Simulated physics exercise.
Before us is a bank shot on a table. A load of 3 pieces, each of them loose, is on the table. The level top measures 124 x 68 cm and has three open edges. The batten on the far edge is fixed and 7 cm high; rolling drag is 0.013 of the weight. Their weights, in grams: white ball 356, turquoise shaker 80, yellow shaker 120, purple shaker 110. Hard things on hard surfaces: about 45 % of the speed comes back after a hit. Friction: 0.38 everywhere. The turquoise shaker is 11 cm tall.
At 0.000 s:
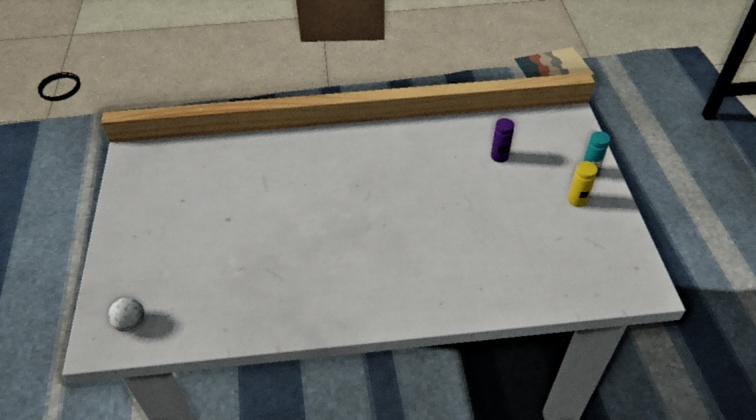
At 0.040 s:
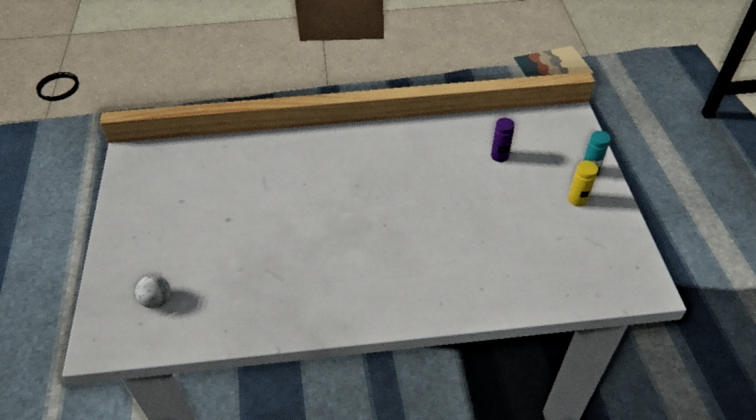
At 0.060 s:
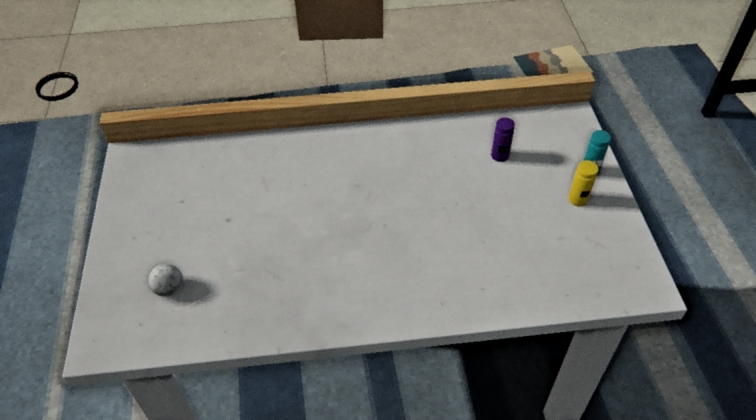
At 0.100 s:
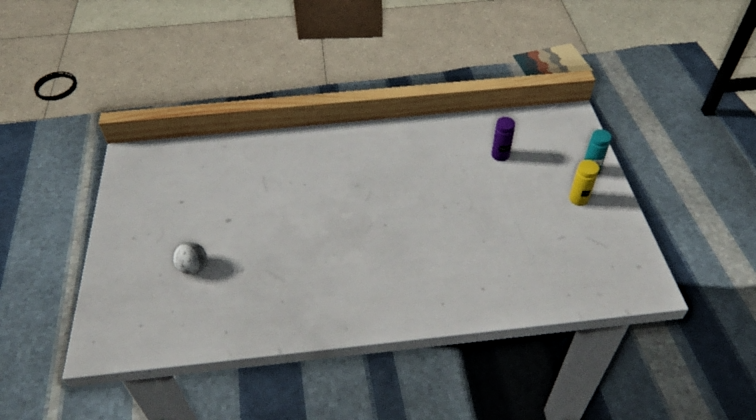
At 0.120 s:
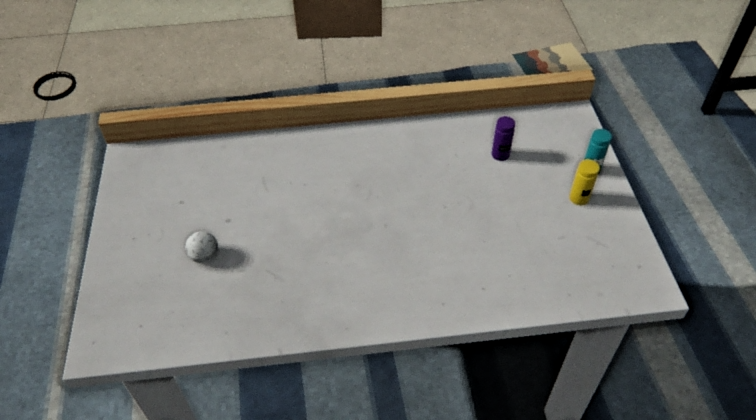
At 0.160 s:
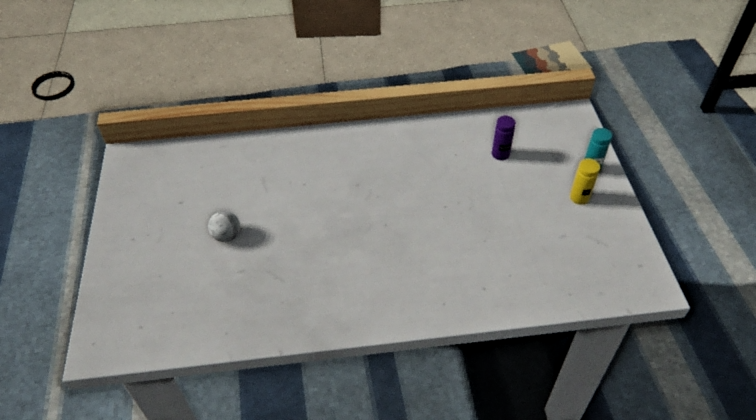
To begin with, a white ball sits near the lower left corner of a pale table, with purple, turquoise and yellow shakers standing at the right and a wooden rail along the far edge. The ball then rolls steadily up and to the right, while the shakers stay still.
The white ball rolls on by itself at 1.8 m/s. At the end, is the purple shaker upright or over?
The purple shaker topples.
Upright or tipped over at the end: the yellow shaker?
The yellow shaker keeps standing.
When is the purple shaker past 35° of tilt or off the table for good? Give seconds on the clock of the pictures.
Near 0.9 s.
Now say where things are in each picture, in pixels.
The first picture shows white ball (127, 315); purple shaker (502, 141).
The second picture shows white ball (153, 291); turquoise shaker (595, 154).
The third picture shows white ball (166, 280); turquoise shaker (596, 154).
The fourth picture shows white ball (190, 258); turquoise shaker (596, 153).
The fifth picture shows white ball (202, 247); turquoise shaker (596, 153).
The sixth picture shows white ball (224, 227); purple shaker (503, 138).
After 0.56 s, white ball near (398, 134).
After 1.06 s, white ball near (540, 146); purple shaker on its side near (577, 158); turquoise shaker 6° off upright.
After 1.66 s, white ball near (571, 133); turquoise shaker now off the table; purple shaker on its side near (601, 157).
After 2.06 s, white ball near (575, 125); purple shaker on its side near (601, 156).
In the end (3.0 s), off the table and tipped over, turquoise shaker; toppled on the table, purple shaker; yellow shaker under 4 cm from the start. At the end, from the last picture's camera, purple shaker near (601, 156).
